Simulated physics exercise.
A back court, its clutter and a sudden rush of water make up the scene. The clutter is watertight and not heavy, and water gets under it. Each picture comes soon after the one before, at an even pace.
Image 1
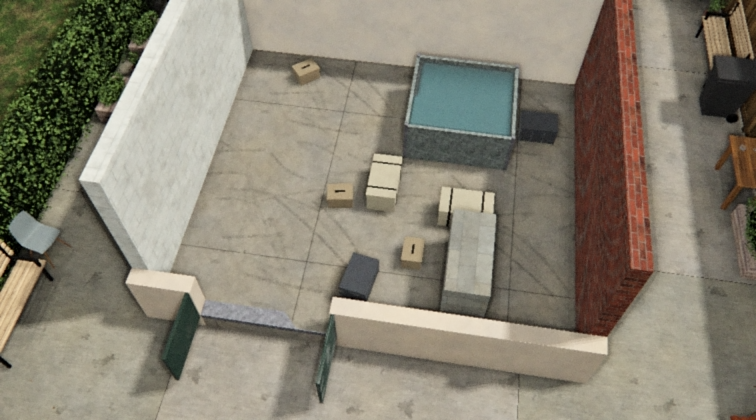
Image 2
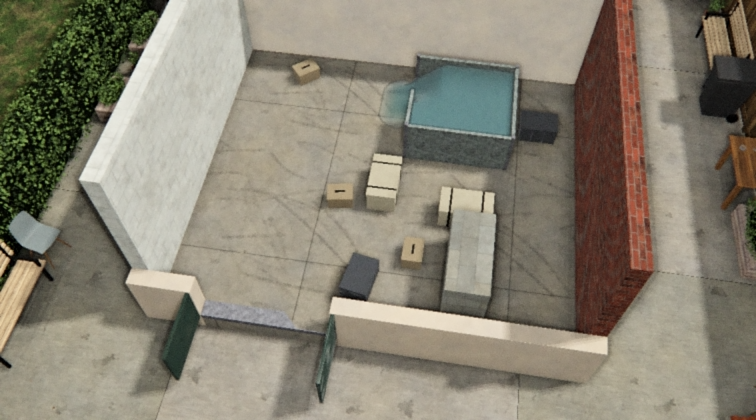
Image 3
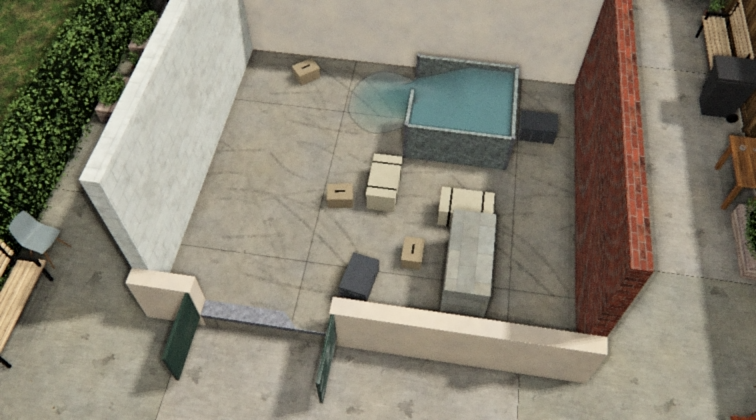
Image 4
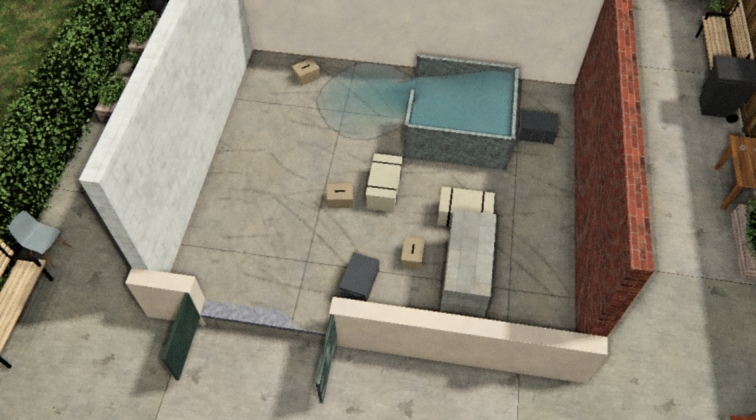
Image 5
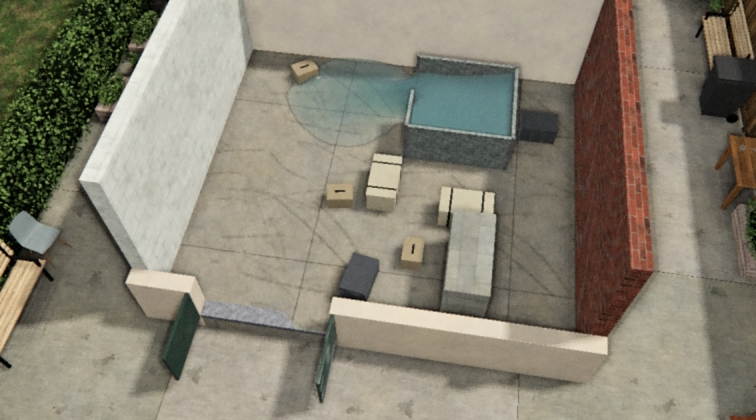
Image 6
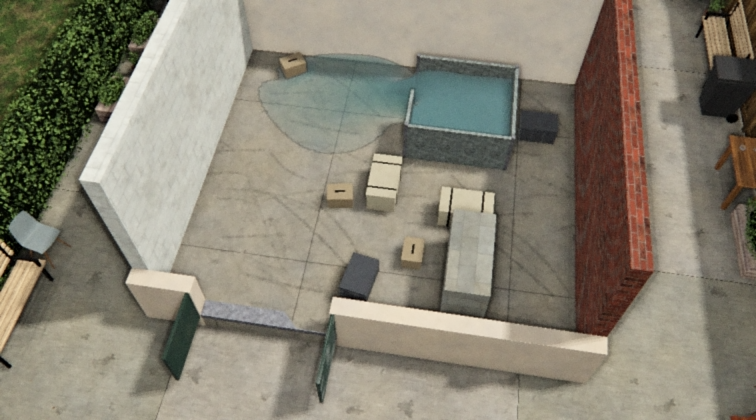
A walled concrete courtyard with a pale wall at left, a red brick wall at right and open green gates in front is seen from high above by a still camera. A raised grey tank of blue water stands near the back wall, with small tan boxes, strapped cream crates, dark boxes and a long grey block around the floor. Water pours from the tank's left side, fans leftward across the ground, and nudges the back-left tan box slightly left.
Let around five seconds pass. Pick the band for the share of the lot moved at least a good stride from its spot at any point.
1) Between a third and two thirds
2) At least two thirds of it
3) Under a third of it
3.
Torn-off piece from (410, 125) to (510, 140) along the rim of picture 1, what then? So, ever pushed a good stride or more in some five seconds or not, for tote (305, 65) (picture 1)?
Verdict: It fell short.
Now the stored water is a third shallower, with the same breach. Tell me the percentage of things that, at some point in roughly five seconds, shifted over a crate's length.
My estimate is around 10 percent.
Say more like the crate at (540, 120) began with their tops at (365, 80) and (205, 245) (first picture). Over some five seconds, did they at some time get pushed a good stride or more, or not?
In order: Shoved clear, then shoved clear.
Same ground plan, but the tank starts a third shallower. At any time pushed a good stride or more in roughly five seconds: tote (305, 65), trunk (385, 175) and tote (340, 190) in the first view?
Going through them in turn, I'd say got there, then never got there, then never got there.
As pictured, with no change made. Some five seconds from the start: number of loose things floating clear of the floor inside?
It adds up to 0.
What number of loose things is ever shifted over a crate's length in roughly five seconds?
So that is 1.
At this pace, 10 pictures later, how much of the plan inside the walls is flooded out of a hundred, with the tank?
Roughly 40 %.
A moment on, 1 of 7 are well off their spots; 0 afloat.
Next, 1 of 7 are well off their spots; 1 afloat.
Later, 1 of 7 are well off their spots; 1 afloat.
In the end, 1 of 7 are well off their spots, and 1 have been at some point; 0 afloat.
